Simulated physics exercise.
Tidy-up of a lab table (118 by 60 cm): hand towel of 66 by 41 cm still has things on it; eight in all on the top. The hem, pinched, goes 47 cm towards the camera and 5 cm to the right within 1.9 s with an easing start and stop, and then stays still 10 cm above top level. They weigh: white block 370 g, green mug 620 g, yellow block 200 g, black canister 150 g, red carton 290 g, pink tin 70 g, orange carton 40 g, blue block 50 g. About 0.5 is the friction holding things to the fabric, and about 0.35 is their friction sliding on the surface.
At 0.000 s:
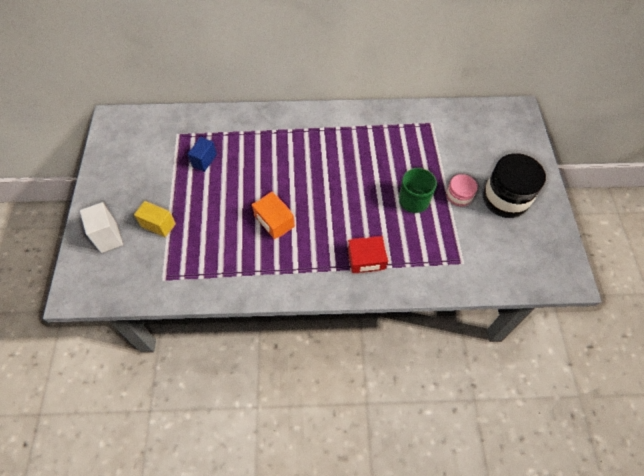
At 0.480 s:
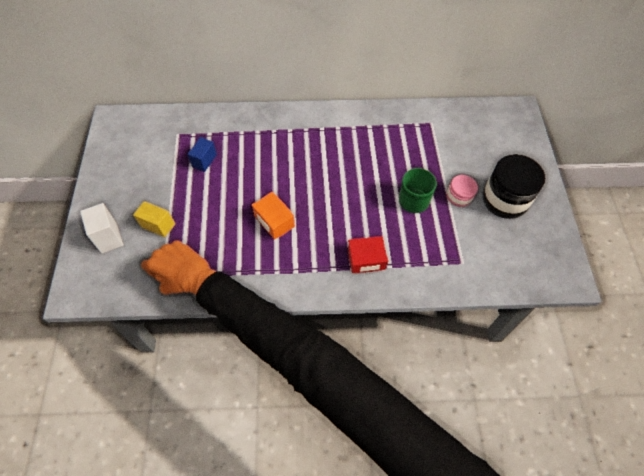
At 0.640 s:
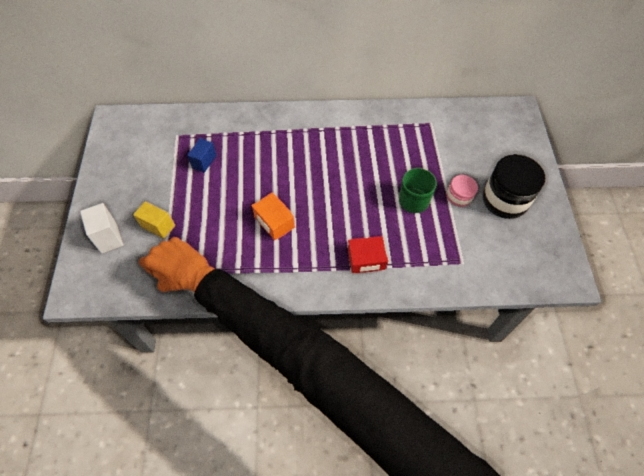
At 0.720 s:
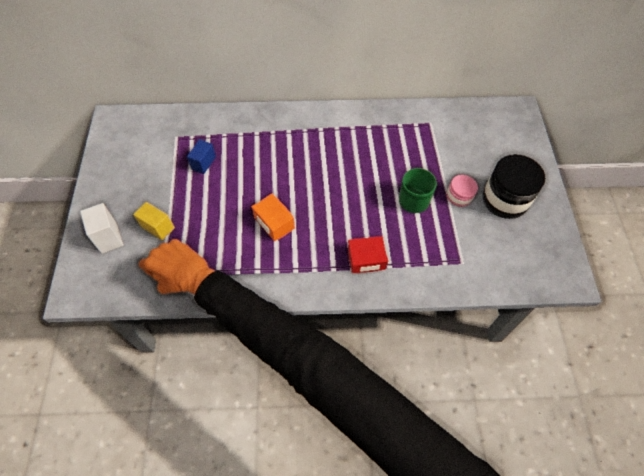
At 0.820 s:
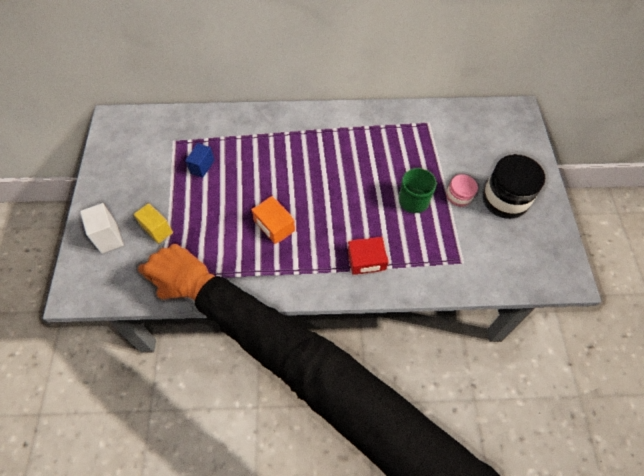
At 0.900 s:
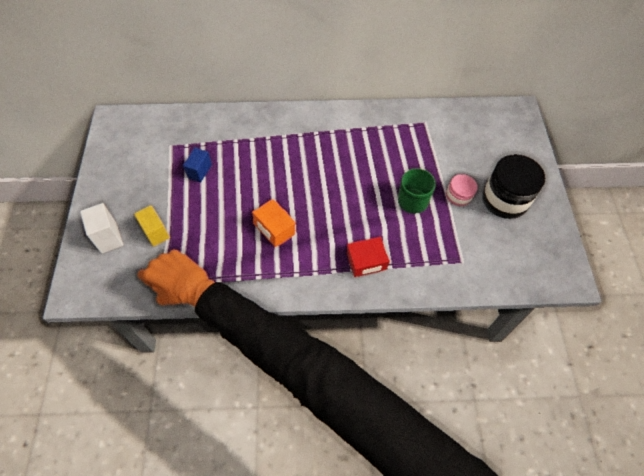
To begin with, blocks, cartons, a green mug, a pink tin and a black canister sit on and around a striped purple towel. A gloved hand reaches to its near left corner, then the towel's left side creeps towards the viewer, shifting the blue block and orange carton slightly while the yellow block turns.
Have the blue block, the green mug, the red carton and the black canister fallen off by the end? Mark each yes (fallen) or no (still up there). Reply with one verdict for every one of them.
Blue block: Yes, green mug: No, red carton: Yes, black canister: No.
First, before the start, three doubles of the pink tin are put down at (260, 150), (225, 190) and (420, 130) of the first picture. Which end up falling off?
Taking them one by one: Is lost, then is lost, then is left on top.
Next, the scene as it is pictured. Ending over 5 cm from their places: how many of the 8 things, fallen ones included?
In total, 5 of them qualify.
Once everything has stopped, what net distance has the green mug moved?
Green mug: Roughly 30 cm.
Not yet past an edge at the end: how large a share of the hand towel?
Around 30 percent.
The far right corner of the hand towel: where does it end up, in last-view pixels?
(244, 204), roughly.
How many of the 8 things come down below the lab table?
Tally: 3.
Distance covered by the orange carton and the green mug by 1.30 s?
About: Orange carton 10 cm, green mug 4 cm.
At 1.3 s, 95 % of the hand towel is still over the top; blue block 15 cm off its start, green mug 5 cm off its start, red carton 3 cm off its start.
At 1.7 s, 75 % of the hand towel is still over the top; blue block 32 cm off its start, green mug 15 cm off its start, red carton 12 cm off its start.
At 2.1 s, 50 % of the hand towel is still over the top; blue block on its side, 45 cm off its start at (174, 333), red carton over the edge, green mug 25 cm off its start at (331, 240).
At 2.5 s, 35 % of the hand towel is still over the top; blue block over the edge, green mug 30 cm off its start, red carton over the edge.
At 4.1 s, 30 % of the hand towel is still over the top; blue block over the edge, green mug 32 cm off its start at (313, 267), red carton over the edge, black canister 0 cm off its start at (521, 174).
